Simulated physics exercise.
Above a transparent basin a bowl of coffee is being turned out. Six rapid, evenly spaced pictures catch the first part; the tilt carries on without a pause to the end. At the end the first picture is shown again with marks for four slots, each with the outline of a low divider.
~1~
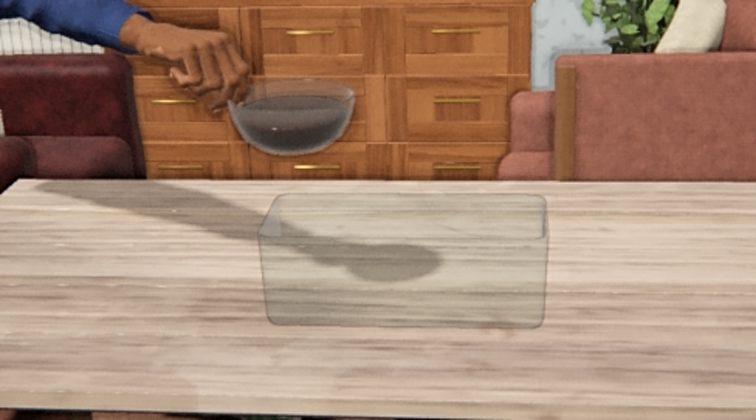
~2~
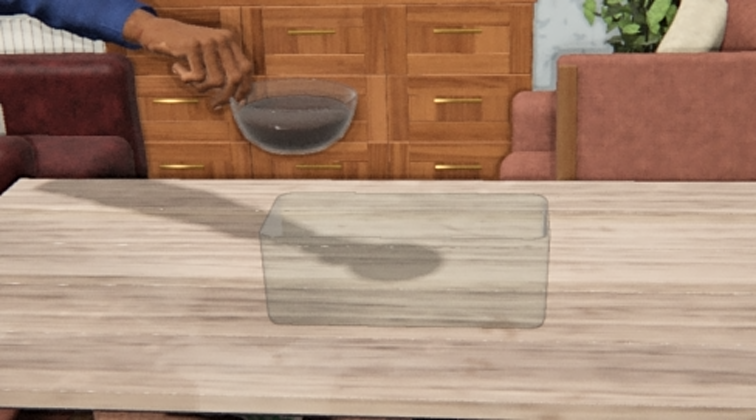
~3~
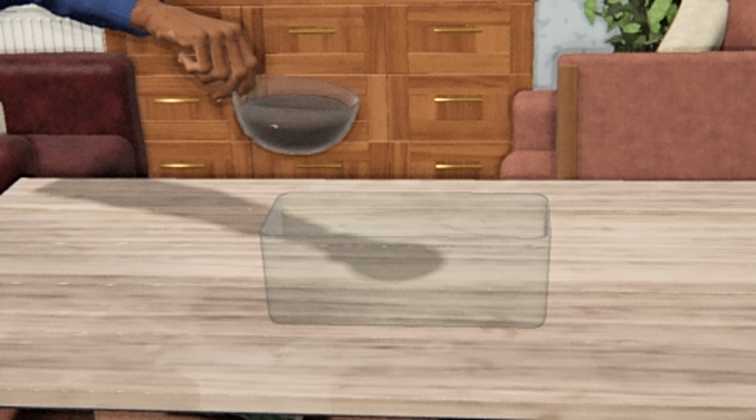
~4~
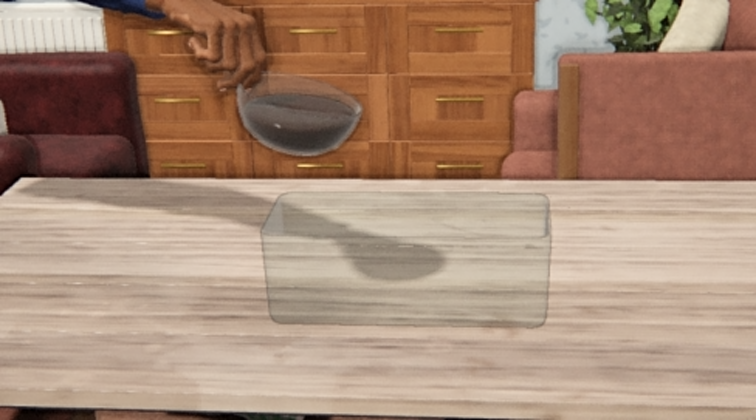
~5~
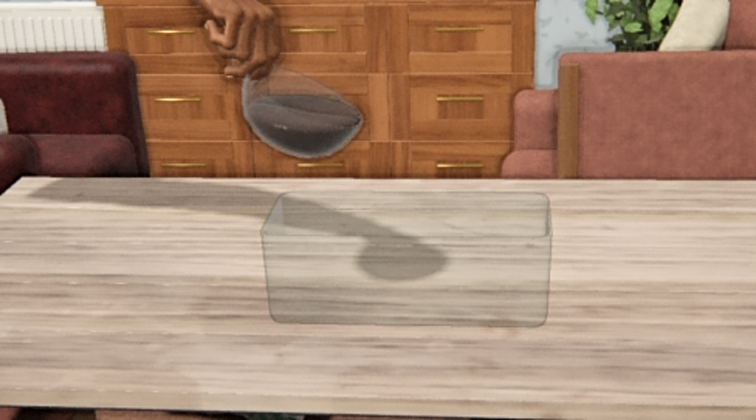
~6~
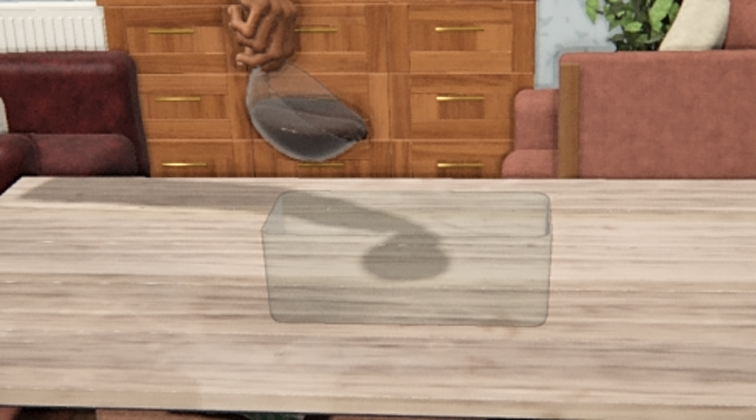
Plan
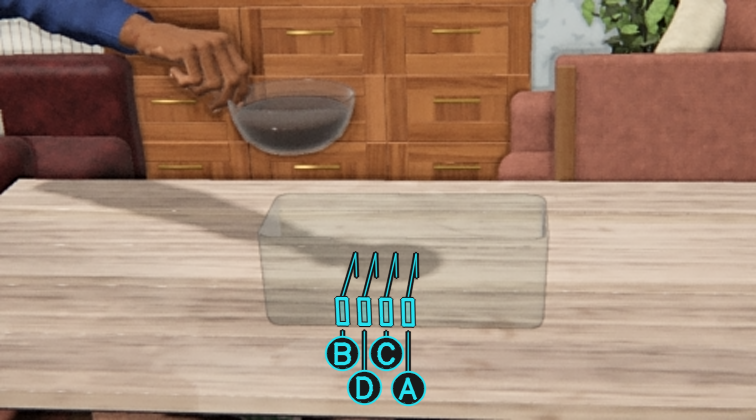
The clip opens on a hand at the upper left holding a clear bowl of dark coffee upright above an empty transparent basin on a wooden table. The hand rises and turns, steadily tilting the bowl to the right, until the coffee slants up to the lowered rim and just passes over it.
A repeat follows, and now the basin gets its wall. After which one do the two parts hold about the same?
Best: C.
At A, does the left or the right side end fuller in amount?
More ends on the left.
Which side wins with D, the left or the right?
More ends on the right.
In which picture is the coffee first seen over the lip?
In picture 6.
On the marked copy, A at (408, 332); B at (342, 331); C at (386, 331); D at (364, 331).
Choosing A, about 76 % ends left of the wall and 19 % right of it; 4 % is lost outside.
Choosing B, about 14 % ends left of the wall and 84 % right of it.
Choosing C, about 45 % ends left of the wall and 52 % right of it.
Choosing D, about 24 % ends left of the wall and 75 % right of it.
